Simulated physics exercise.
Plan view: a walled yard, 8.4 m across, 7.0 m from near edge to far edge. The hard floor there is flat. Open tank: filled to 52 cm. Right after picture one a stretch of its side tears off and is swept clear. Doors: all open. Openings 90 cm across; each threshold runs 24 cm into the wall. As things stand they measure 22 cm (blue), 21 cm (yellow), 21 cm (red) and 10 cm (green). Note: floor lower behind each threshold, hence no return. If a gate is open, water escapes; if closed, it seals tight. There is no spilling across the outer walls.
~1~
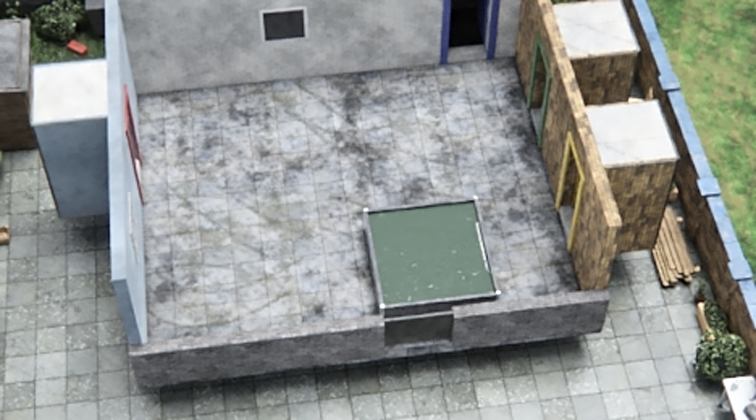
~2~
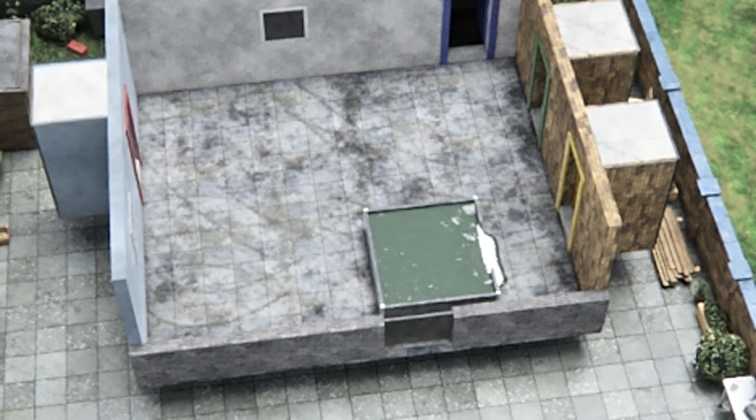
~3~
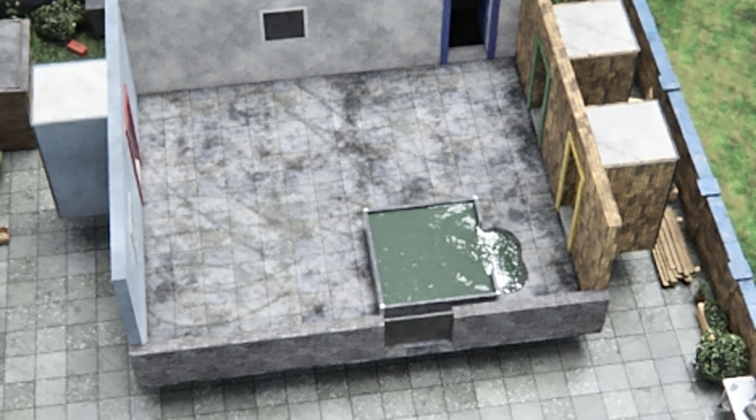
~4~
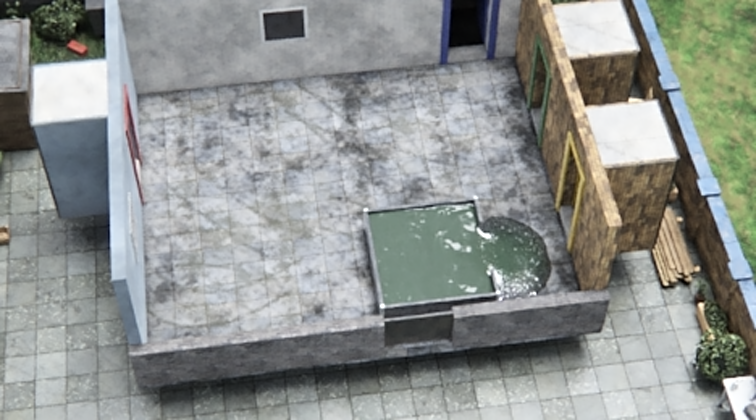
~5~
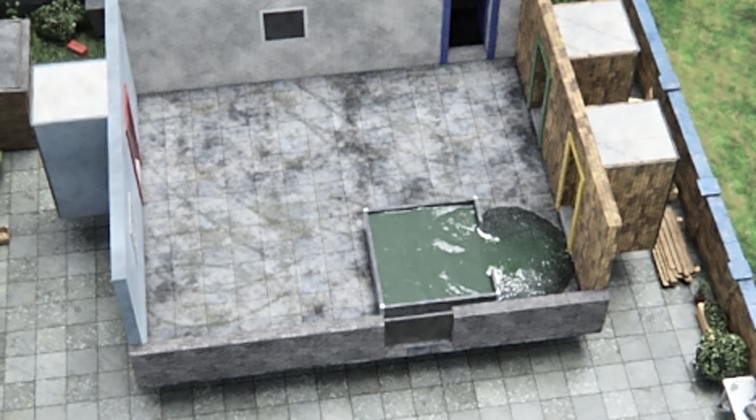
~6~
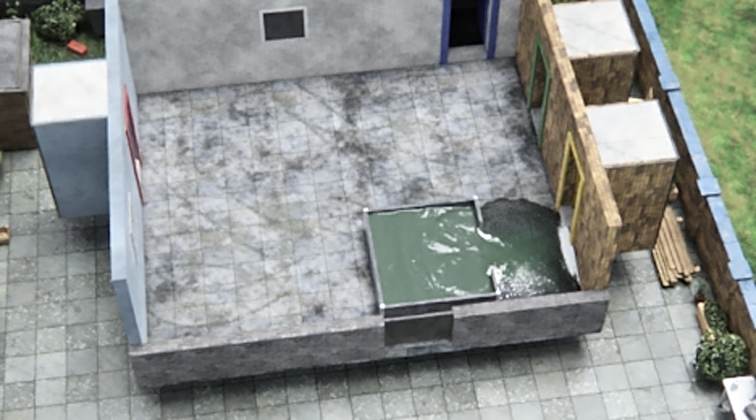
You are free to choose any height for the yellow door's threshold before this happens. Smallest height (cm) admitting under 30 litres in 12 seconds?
Roughly 25 cm.
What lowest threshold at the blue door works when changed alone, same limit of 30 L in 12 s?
Blue door, minimum about 9.5 cm.
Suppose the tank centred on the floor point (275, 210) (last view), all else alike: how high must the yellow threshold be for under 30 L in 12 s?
It should be around 10.5 cm high.
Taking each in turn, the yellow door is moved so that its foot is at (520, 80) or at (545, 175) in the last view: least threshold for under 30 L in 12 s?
In turn: About 8.5 cm, about 6.5 cm.
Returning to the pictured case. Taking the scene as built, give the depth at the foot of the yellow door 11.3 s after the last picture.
Some 9.5 centimetres.
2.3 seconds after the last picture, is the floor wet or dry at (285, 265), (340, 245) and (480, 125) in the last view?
So the three spots come out spared, spared, swamped, in that order.
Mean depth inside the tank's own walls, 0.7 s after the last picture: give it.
It averages close to 39 centimetres.
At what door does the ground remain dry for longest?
That would be the red door.
Then, 0.7 s after the last picture water covers 10 % of the floor, deepest (40 cm) near (583, 315); 31 cm at the yellow door, 11 litres in over its 21 cm threshold.
Then, 2.3 s after the last picture water covers 20 % of the floor, deepest (30 cm) near (581, 307); 26 cm at the yellow door, 59 litres in over its 21 cm threshold.
Then, 11.3 s after the last picture water covers 85 % of the floor, deepest (10 cm) near (558, 256); 10 cm at the yellow door, 69 litres in over its 21 cm threshold.
At the yellow door as built, the water peaked near 31 cm, 0.7 s after the last picture.
Run again over the same 12 s with other heights there, 52 litres in over 22.5 cm, 5 litres over 30.5 cm. The limit of 30 litres is kept from about 25 cm up.
